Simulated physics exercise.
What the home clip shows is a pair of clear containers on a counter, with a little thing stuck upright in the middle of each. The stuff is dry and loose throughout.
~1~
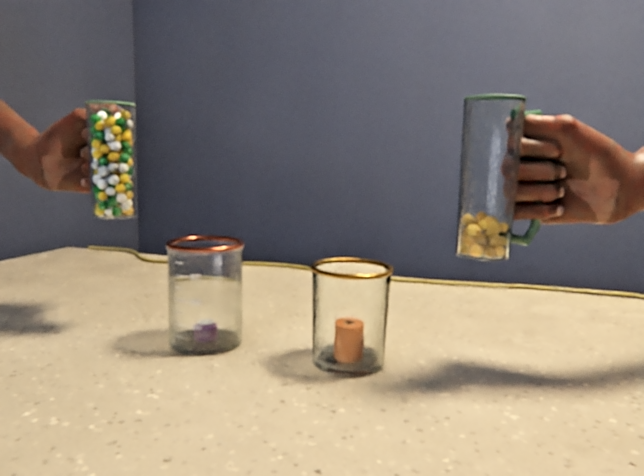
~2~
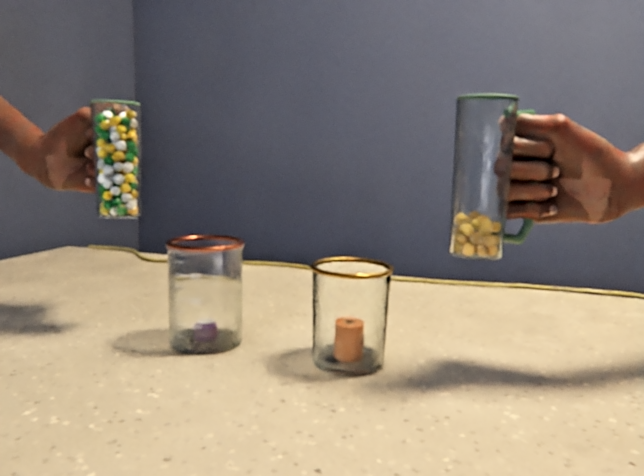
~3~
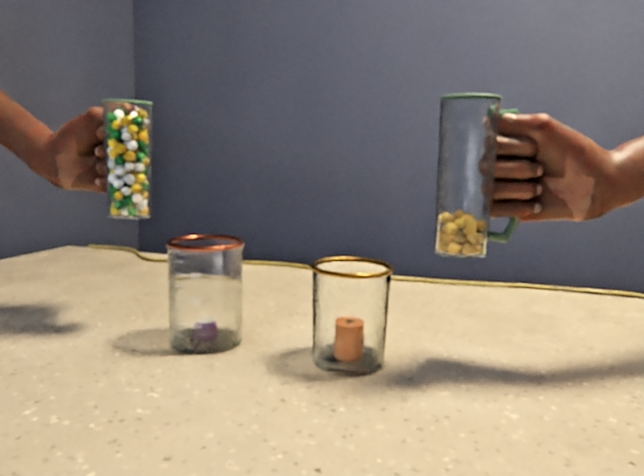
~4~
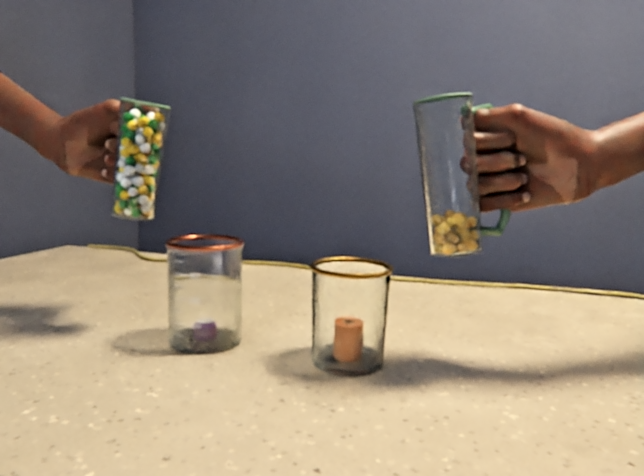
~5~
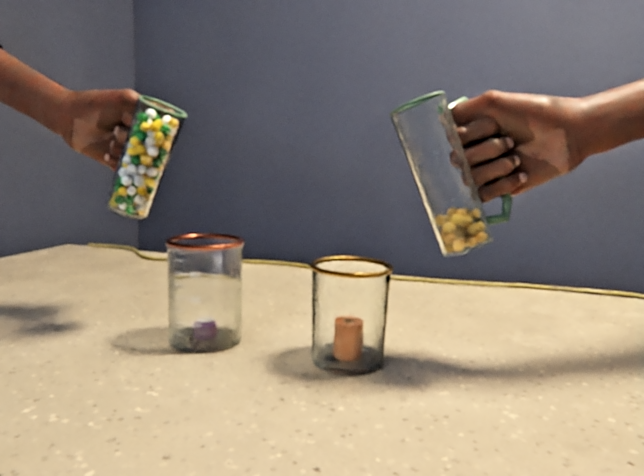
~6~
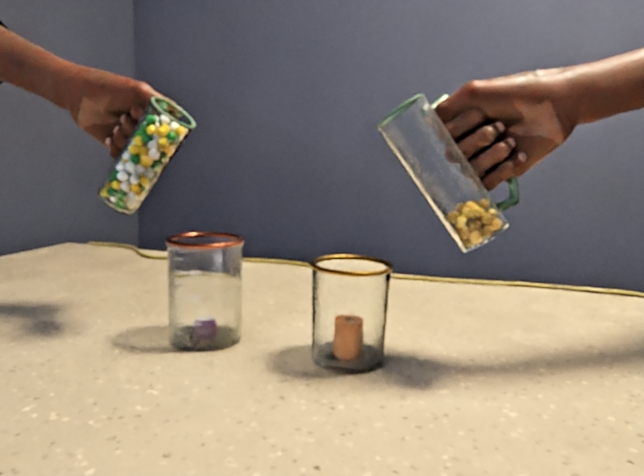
Two hands holding clear cups, the left nearly full of colorful beads and the right holding some yellowish pieces, moved inward above two glass containers on a counter and gradually tilted the cups toward each other.
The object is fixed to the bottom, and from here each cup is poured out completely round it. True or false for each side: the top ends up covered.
Left object: True; right object: False.
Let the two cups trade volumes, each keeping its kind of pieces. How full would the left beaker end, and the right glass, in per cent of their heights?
Left: Roughly 15 per cent. Right: Roughly 60 per cent.
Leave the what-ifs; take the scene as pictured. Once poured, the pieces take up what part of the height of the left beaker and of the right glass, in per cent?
Level check: Left near 40 %, right near 25 %.
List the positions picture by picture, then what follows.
The first frame shows small bottle in the left beaker at (206, 329), a quarter of its height or less; left cup at (113, 161), nearly full of round plastic beads; small roll in the right glass at (349, 341), reaching about a third of the way up; right cup at (488, 179), a quarter full of puffed corn balls.
The second frame shows left cup at (118, 161), upright; right cup at (481, 178), upright.
The third frame shows left cup at (129, 160), upright; right cup at (465, 178), upright.
The fourth frame shows left cup at (139, 161), tipped 9°; right cup at (449, 177), tipped 9°.
The fifth frame shows left cup at (144, 160), tipped 23°; right cup at (442, 176), tipped 23°.
The sixth frame shows small bottle in the left beaker at (206, 325); left cup at (144, 158), tipped 37°; small roll in the right glass at (348, 338); right cup at (443, 175), tipped 37°.
Then, 0.51 s after the last picture, left beaker empty, all of its cupful still in the cup; right glass empty, all of its cupful still in the cup.
Then, 0.95 s after the last picture, left beaker nearly empty, about two thirds of its cupful still in the cup; right glass empty, all of its cupful still in the cup.
Then, 1.33 s after the last picture, left beaker a third full, none of its cupful still in the cup; right glass nearly empty, none of its cupful still in the cup.
At rest, left beaker a third full (surface near (206, 296)), nothing beside it; right glass a quarter full (surface near (348, 333)), nothing beside it; the left thing is covered; the right thing is still showing.
